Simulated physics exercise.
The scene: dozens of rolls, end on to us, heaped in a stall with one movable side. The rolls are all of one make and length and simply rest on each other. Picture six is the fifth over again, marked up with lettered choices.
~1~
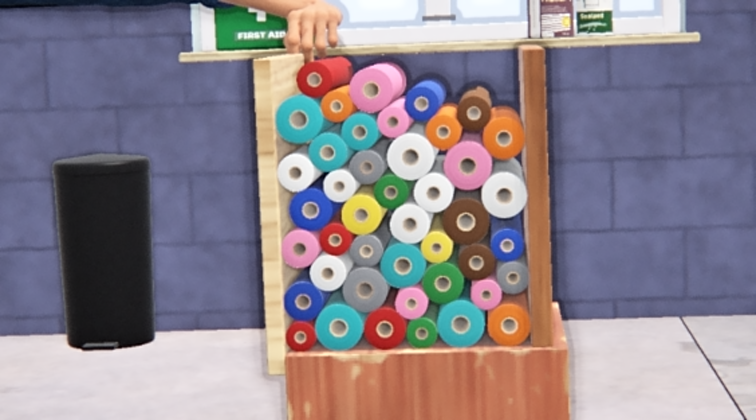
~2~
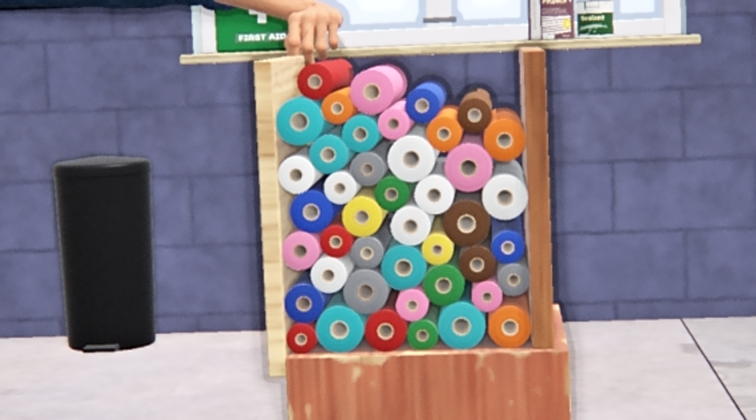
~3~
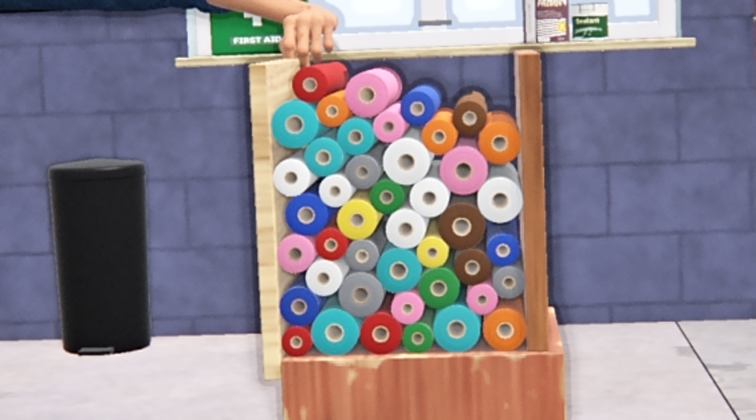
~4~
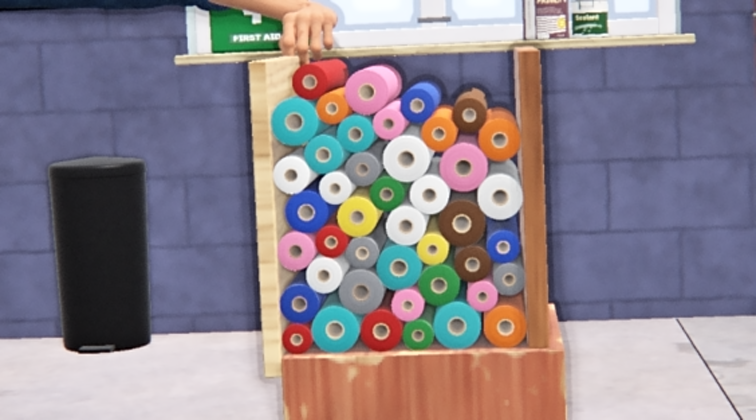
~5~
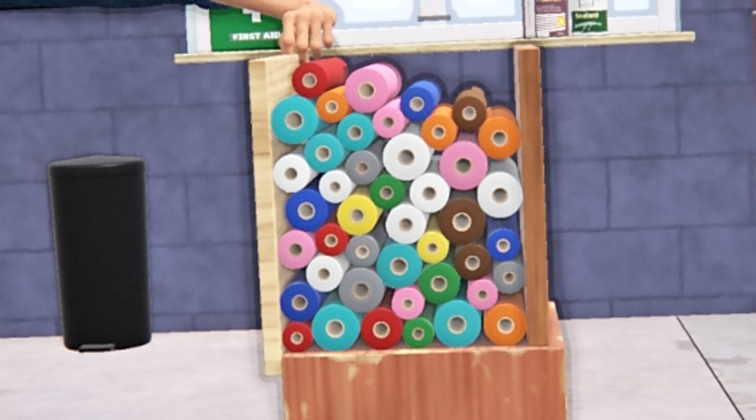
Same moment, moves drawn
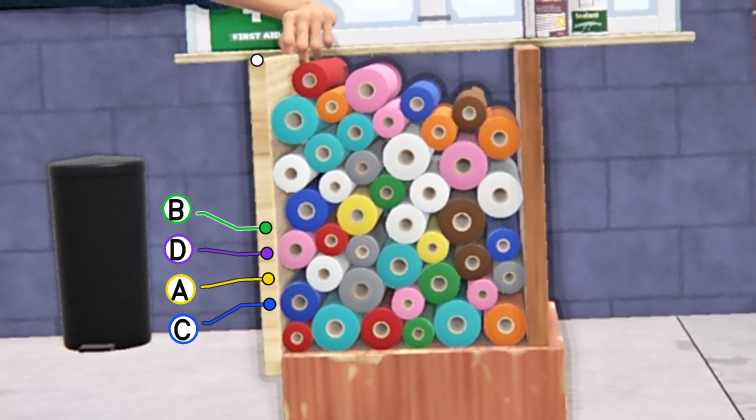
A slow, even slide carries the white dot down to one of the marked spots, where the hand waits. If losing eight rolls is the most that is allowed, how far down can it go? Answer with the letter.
The lowest mark that will do is B.
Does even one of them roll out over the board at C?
Yes, at C.
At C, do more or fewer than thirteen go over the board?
More than thirteen.
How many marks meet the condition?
One of them.
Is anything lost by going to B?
At B: Yes.
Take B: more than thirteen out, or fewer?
At B, fewer than thirteen.
On the marked copy, A at (269, 279); B at (266, 227); C at (270, 304); D at (267, 253); the white dot at (257, 60).
Following B. Soon after the start, top of the board (271, 133).
Later, top of the board (275, 215).
In the end, top of the board (275, 226), six out over the board.
As for the rest, A more than eight out over the board; C more than eight out over the board; D more than eight out over the board.
